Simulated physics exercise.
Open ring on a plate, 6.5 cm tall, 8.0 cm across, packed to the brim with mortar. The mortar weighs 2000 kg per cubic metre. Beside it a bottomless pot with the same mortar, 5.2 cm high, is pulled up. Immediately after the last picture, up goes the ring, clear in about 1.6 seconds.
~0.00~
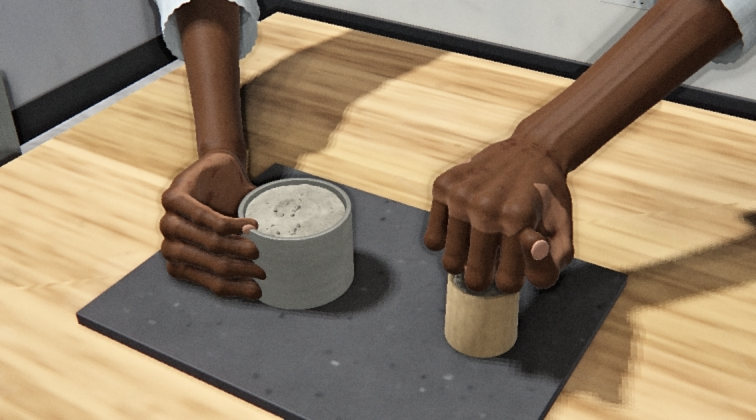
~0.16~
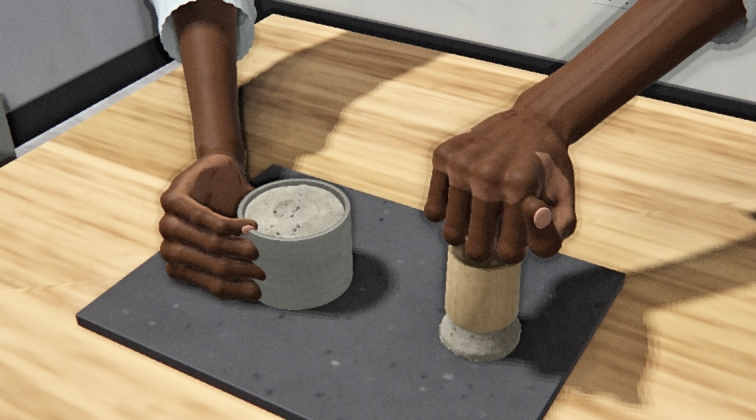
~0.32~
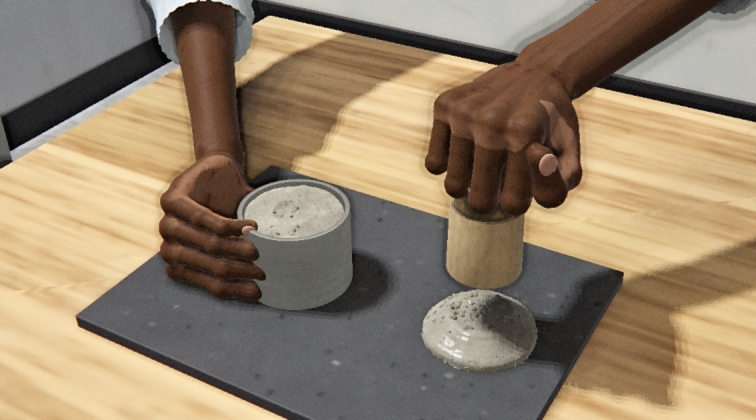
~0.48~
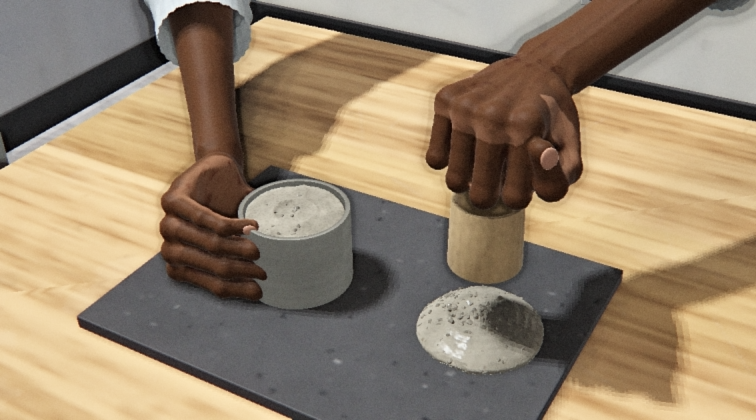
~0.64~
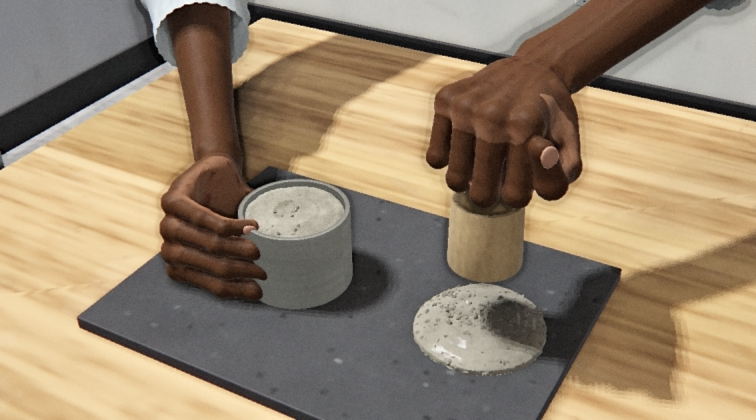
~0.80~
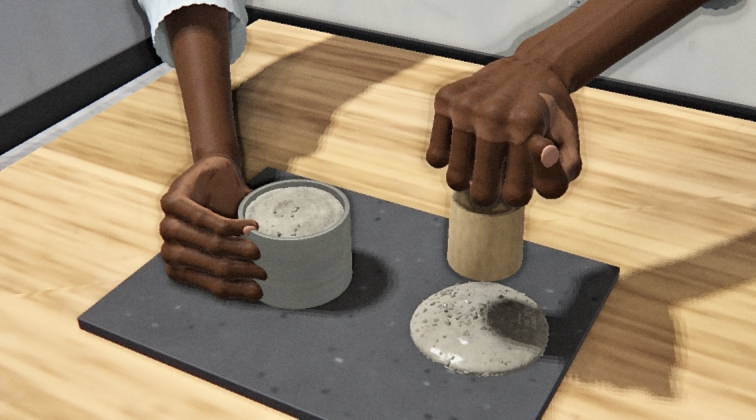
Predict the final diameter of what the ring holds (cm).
I'd put it near 19.2 centimetres.
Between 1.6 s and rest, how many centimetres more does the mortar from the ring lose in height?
Close to 0.5 centimetres.
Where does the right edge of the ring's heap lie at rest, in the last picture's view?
Around (415, 273).
After 1.2 s, the ring is up 1.5 cm; the mortar has come down 0.7 cm to 5.8 cm and is 11 cm wide.
After 1.6 s, the ring is up 4.1 cm; the mortar has come down 4.2 cm to 2.3 cm and is 17 cm wide.
After 2.0 s, the ring is up 6.6 cm; the mortar has come down 4.4 cm to 2.1 cm and is 18 cm wide.
After 2.5 s, the ring is clear; the mortar has come down 4.5 cm to 2.0 cm and is 19 cm wide.
After 3.8 s, at rest, the ring is clear; the mortar has come down 4.6 cm to 1.9 cm and is 19 cm wide.
